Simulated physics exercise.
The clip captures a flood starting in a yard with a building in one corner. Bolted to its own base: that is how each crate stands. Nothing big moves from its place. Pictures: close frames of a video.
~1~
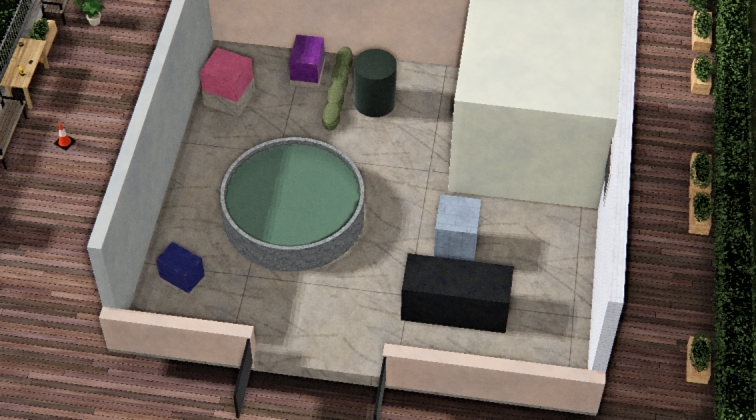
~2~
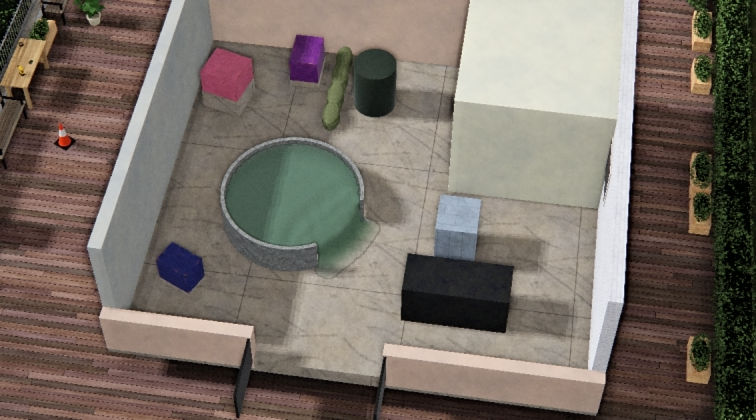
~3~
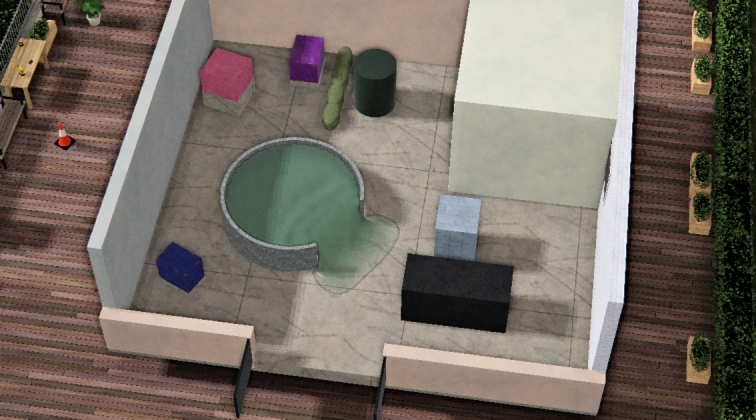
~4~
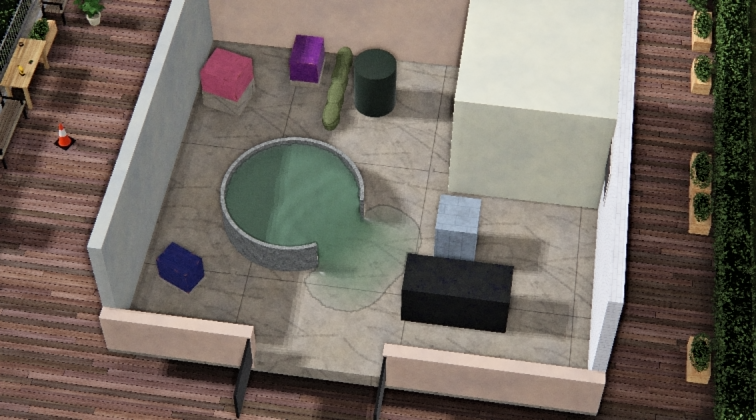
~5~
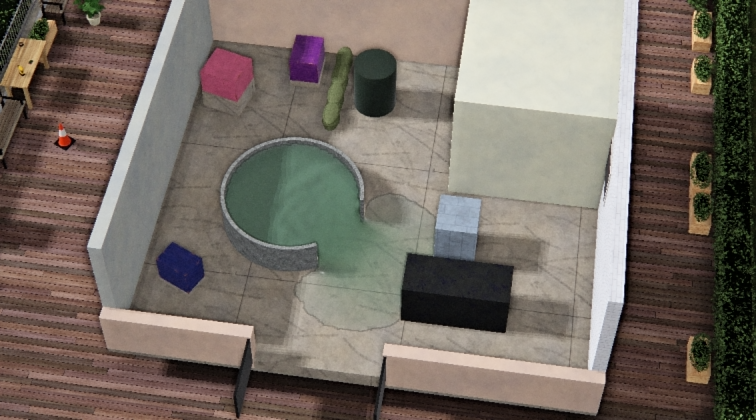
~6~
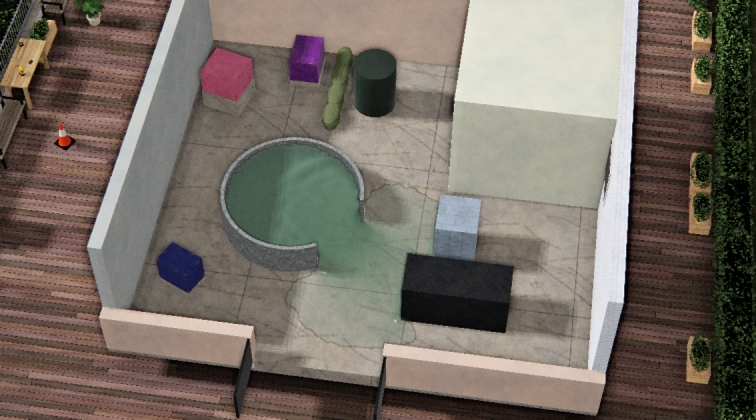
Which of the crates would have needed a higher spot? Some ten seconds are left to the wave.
In the end the pink crate ends up clear of the water; the blue crate ends up clear of the water; the purple crate ends up clear of the water.
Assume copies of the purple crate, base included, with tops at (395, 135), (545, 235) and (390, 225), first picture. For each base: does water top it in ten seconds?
Gets flooded, stays clear, gets flooded.
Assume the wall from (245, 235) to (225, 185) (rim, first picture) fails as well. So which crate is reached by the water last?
Answer: The crate marked purple.
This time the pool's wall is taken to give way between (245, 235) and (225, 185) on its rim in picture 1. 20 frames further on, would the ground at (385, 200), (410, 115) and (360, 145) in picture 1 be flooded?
Spared; spared; spared.
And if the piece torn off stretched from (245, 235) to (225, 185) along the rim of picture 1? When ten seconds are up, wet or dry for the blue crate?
So, as it turns out, the blue crate is swamped.
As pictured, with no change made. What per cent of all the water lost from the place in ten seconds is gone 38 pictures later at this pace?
Result, approximate: 70 per cent.
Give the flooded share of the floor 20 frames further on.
It comes to 45 per cent.
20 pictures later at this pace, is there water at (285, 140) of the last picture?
That spot: Waterless.
A moment on, water covers 20 % of the floor; the pink crate not reached, the blue crate not reached, the purple crate not reached.
Next, water covers 30 % of the floor; the pink crate not reached, the blue crate not reached, the purple crate not reached.
Then, water covers 45 % of the floor; the pink crate not reached, the blue crate not reached, the purple crate not reached.
Later, water covers 55 % of the floor; the pink crate not reached, the blue crate not reached, the purple crate not reached.
In the end, water covers 65 % of the floor; the pink crate stayed above the water, the blue crate stayed above the water, the purple crate stayed above the water.
